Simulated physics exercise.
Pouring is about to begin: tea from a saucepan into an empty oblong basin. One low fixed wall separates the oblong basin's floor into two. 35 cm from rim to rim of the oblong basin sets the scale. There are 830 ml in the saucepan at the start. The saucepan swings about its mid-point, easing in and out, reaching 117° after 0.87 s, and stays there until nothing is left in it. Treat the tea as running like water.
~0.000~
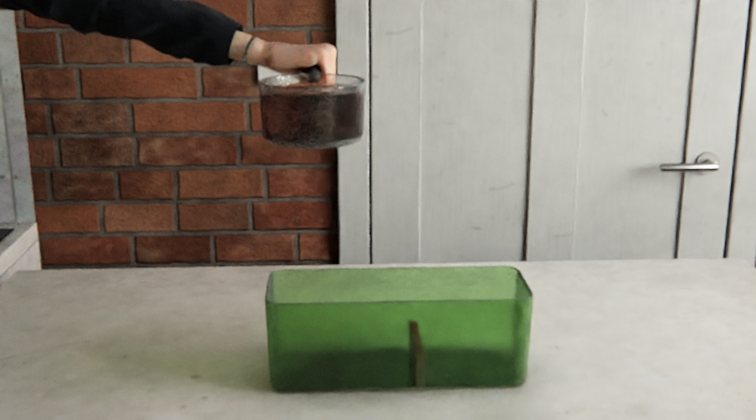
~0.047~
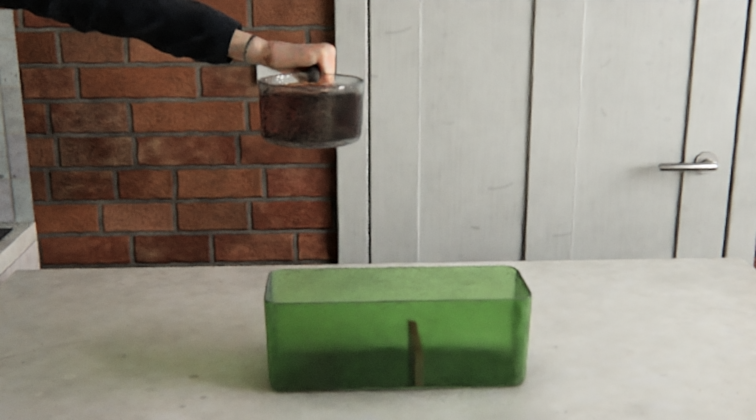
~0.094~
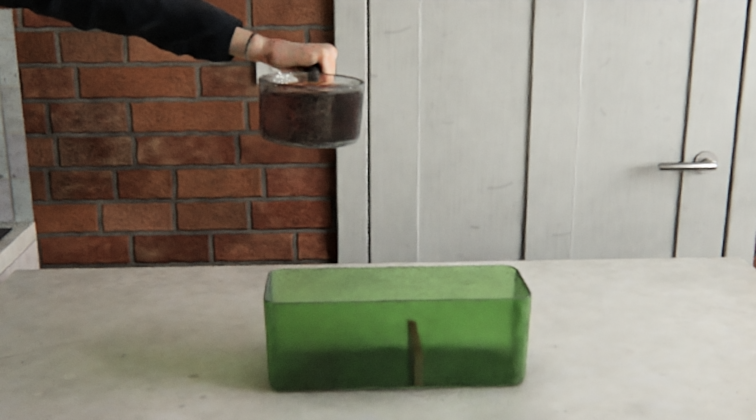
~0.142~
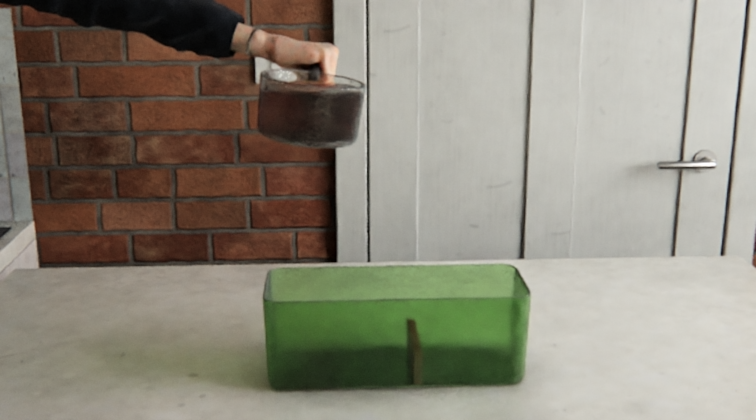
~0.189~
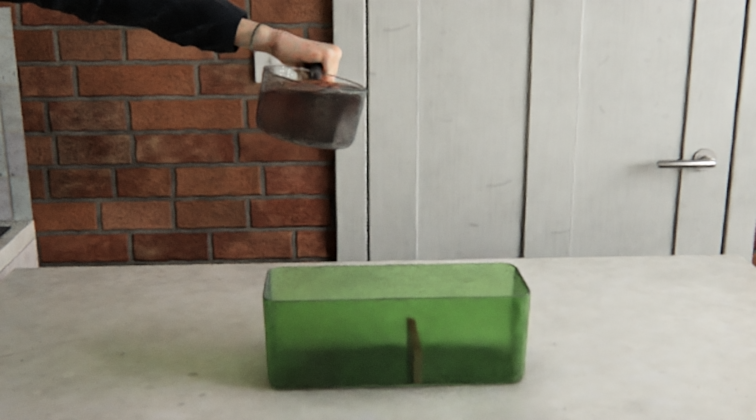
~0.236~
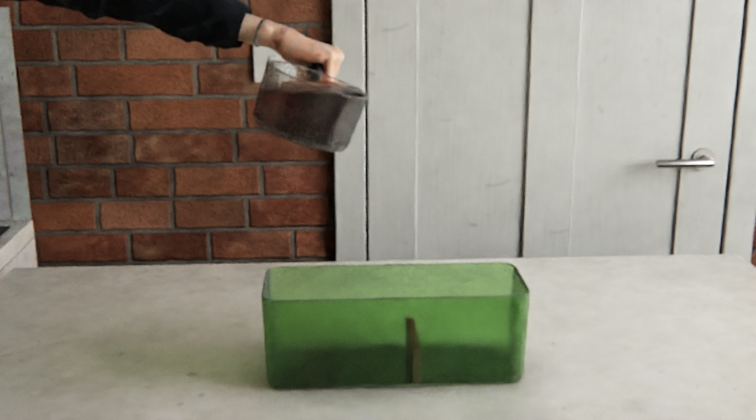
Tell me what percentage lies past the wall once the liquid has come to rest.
Some 64 per cent.
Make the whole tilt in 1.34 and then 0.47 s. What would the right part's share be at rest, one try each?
Roughly 70 per cent the first time and 40 per cent the second.
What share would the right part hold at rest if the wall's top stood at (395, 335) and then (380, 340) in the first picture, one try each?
One try each: Around 75 percent and then around 90 percent.
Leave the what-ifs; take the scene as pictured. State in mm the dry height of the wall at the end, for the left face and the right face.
The left comes to roughly 34 mm and the right to roughly 16 mm.
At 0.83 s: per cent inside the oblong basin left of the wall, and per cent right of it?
18 on the left and 64 on the right, roughly.
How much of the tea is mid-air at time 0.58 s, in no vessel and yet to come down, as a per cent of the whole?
52 %.
By 0.58 s the tilt is 87° and 39 per cent is still to pour, 2 is left of the wall and 8 right of it.
By 0.83 s the tilt is 116° and 4 per cent is still to pour, 18 is left of the wall and 64 right of it.
By 1.09 s the tilt is 117° and 0 per cent is still to pour, 34 is left of the wall and 64 right of it.
By 1.37 s the tilt is 117° and 0 per cent is still to pour, 34 is left of the wall and 64 right of it.
At rest 34 per cent lies left of the wall, 64 right of it and 2 outside.
